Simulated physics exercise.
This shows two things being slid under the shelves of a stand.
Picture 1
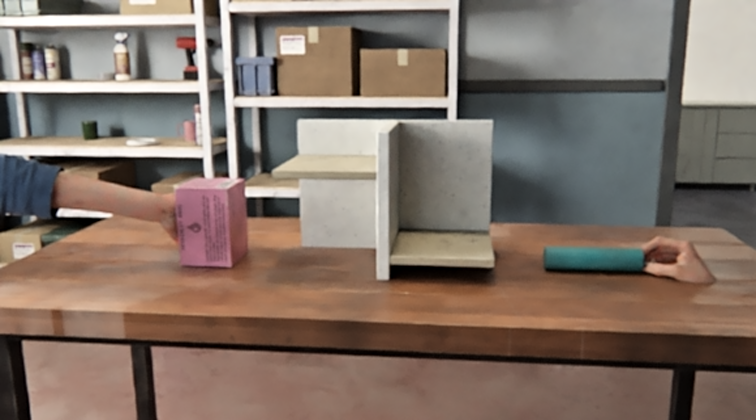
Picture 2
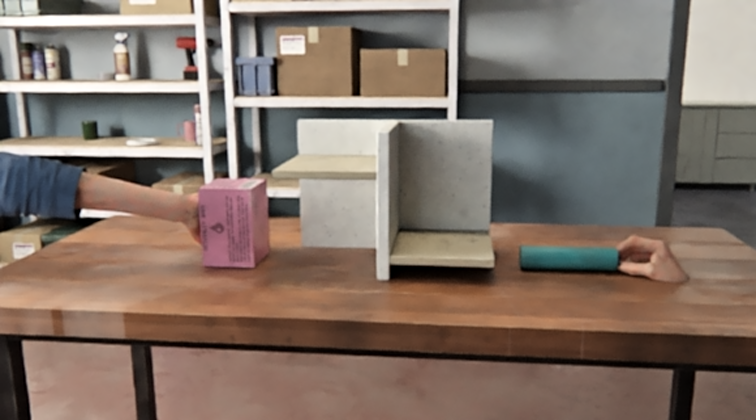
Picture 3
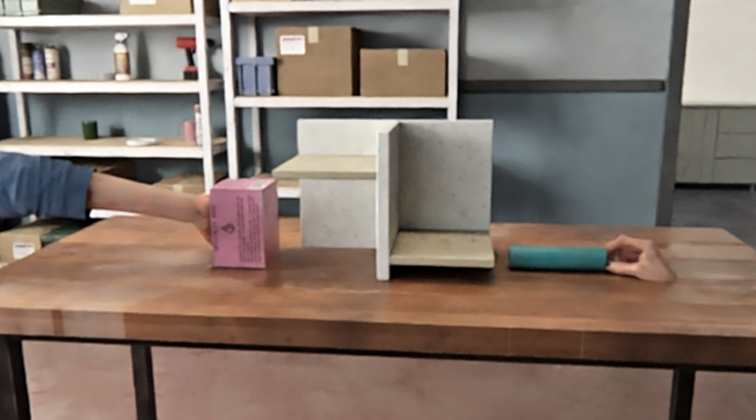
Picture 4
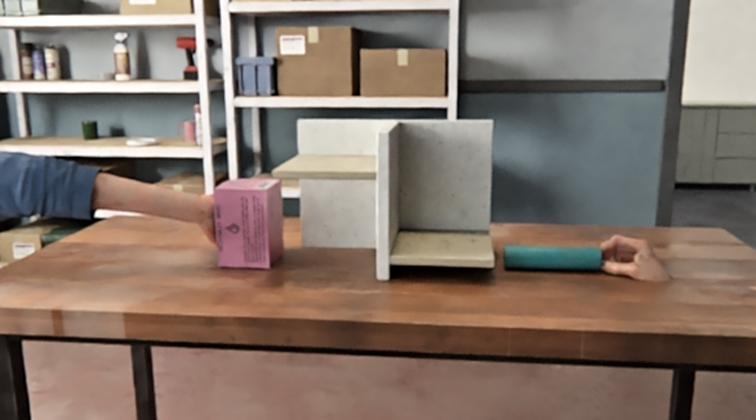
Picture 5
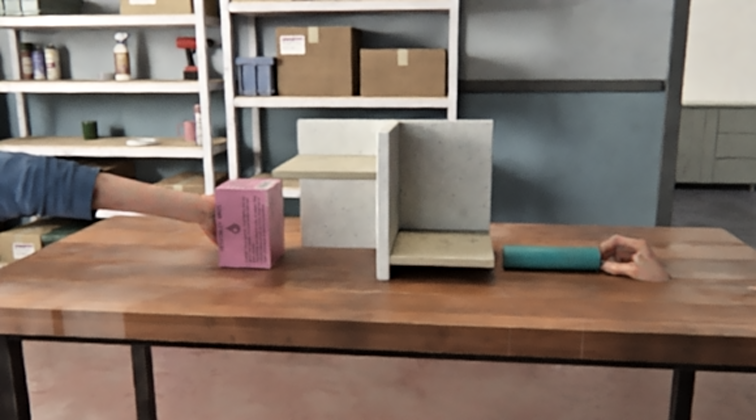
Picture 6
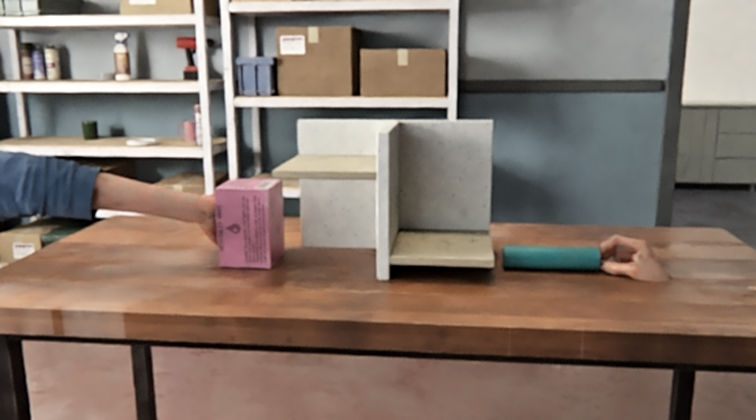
At first, one hand holds a pink box to the left of a gray shelf stand on a wooden table, while another holds a turquoise cylinder to the right. The hands slide both items inward a short way toward the stand, then slow until they barely move, still outside the shelves.
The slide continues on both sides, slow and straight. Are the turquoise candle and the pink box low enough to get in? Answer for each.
The turquoise candle stops at the shelf, the pink box goes under.
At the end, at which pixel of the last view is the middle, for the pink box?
Its middle is close to (317, 224).
Then, 0.32 s past the last view, turquoise candle stopped at the opening near (539, 257); pink box sliding up to the opening near (269, 223).
Finally, the turquoise candle catches on the edge, near (539, 257); the pink box slides in, near (317, 224).
